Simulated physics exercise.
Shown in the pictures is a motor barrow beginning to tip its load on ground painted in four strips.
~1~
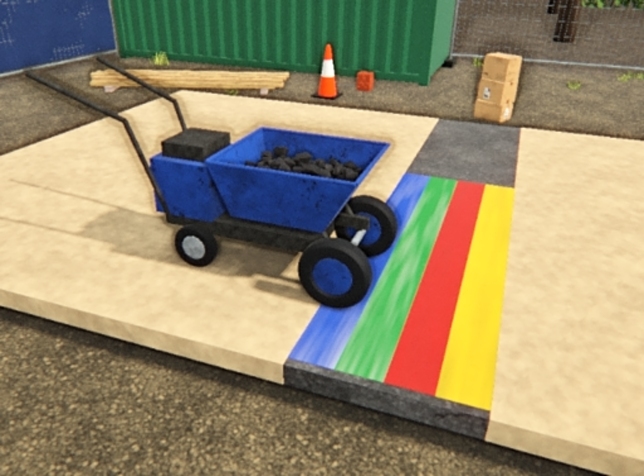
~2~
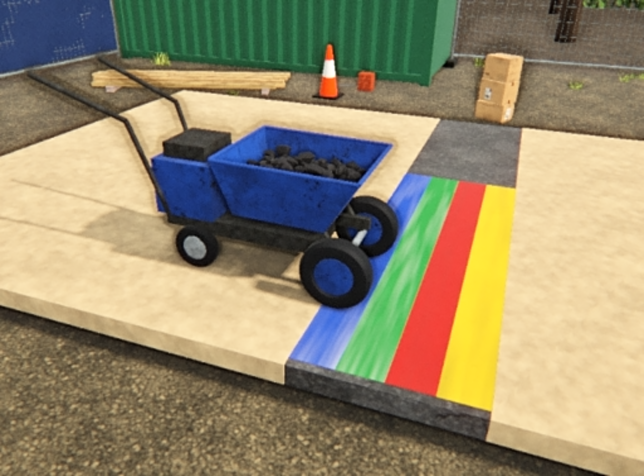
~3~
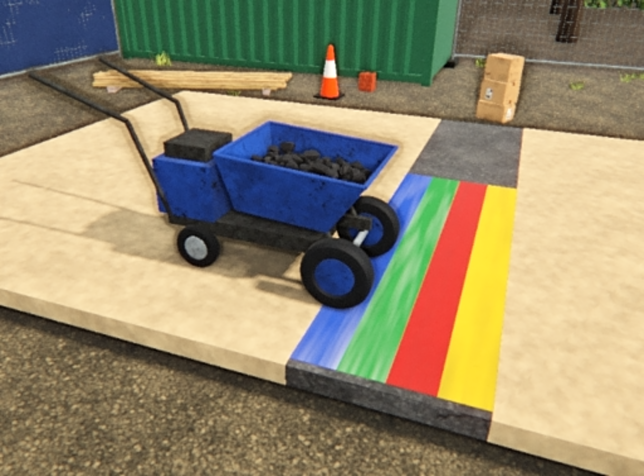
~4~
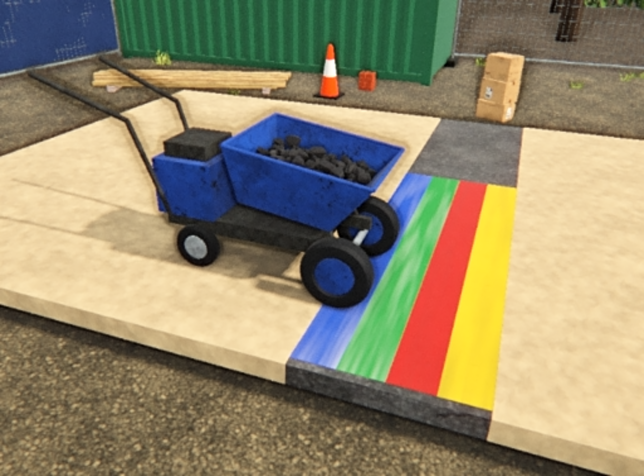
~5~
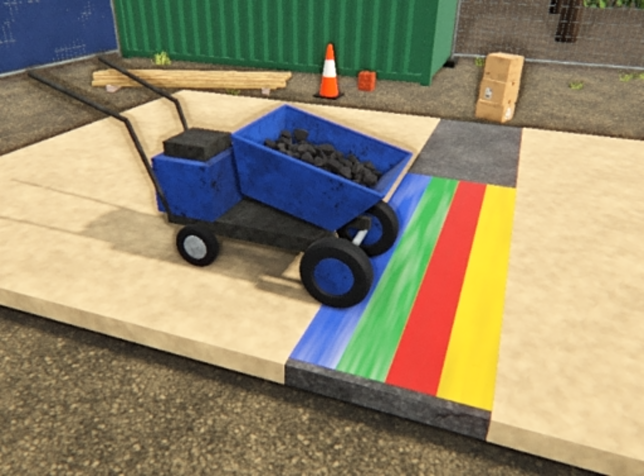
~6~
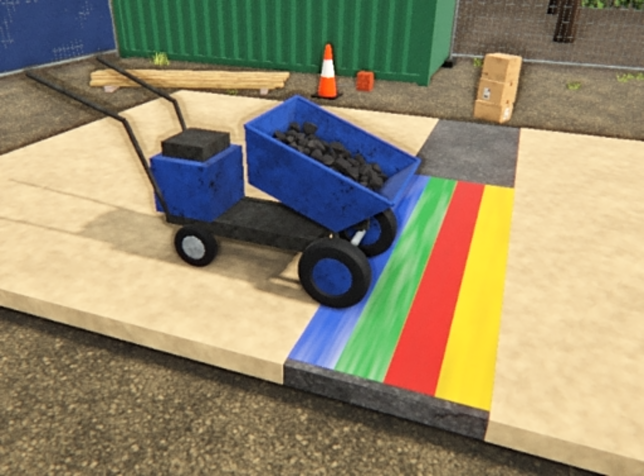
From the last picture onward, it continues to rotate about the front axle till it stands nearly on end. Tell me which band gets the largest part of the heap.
I would say the yellow band gets the largest part.
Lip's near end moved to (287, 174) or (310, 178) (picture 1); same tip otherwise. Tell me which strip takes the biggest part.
Place one - that green strip; place two - the red one.
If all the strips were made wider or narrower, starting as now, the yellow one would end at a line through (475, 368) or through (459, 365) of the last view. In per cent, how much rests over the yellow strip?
40 per cent, then 30 per cent, roughly.
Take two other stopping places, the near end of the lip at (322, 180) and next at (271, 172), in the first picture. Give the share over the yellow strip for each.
Close to 30 in a hundred, and close to 10 in a hundred.
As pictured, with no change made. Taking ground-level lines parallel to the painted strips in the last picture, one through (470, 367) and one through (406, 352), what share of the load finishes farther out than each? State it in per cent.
Roughly 40 per cent, and 90 per cent.
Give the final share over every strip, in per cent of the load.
Percentages: Blue 0, green 0, red 30, yellow 40.
Soon after the last picture, skip tipped steeply; all in the skip.
A little later, skip tipped right over; most in the skip; a stray few over the red strip; a small part over the yellow strip; a stray few falling; a stray few off the paint.
Later still, skip tipped right over; about a quarter in the skip; about a quarter over the red strip; about a third over the yellow strip; about a quarter off the paint.
By the end, skip tipped right over; a stray few in the skip; none over the blue strip; a stray few over the green strip; about a quarter over the red strip; about a third over the yellow strip; about a quarter off the paint.
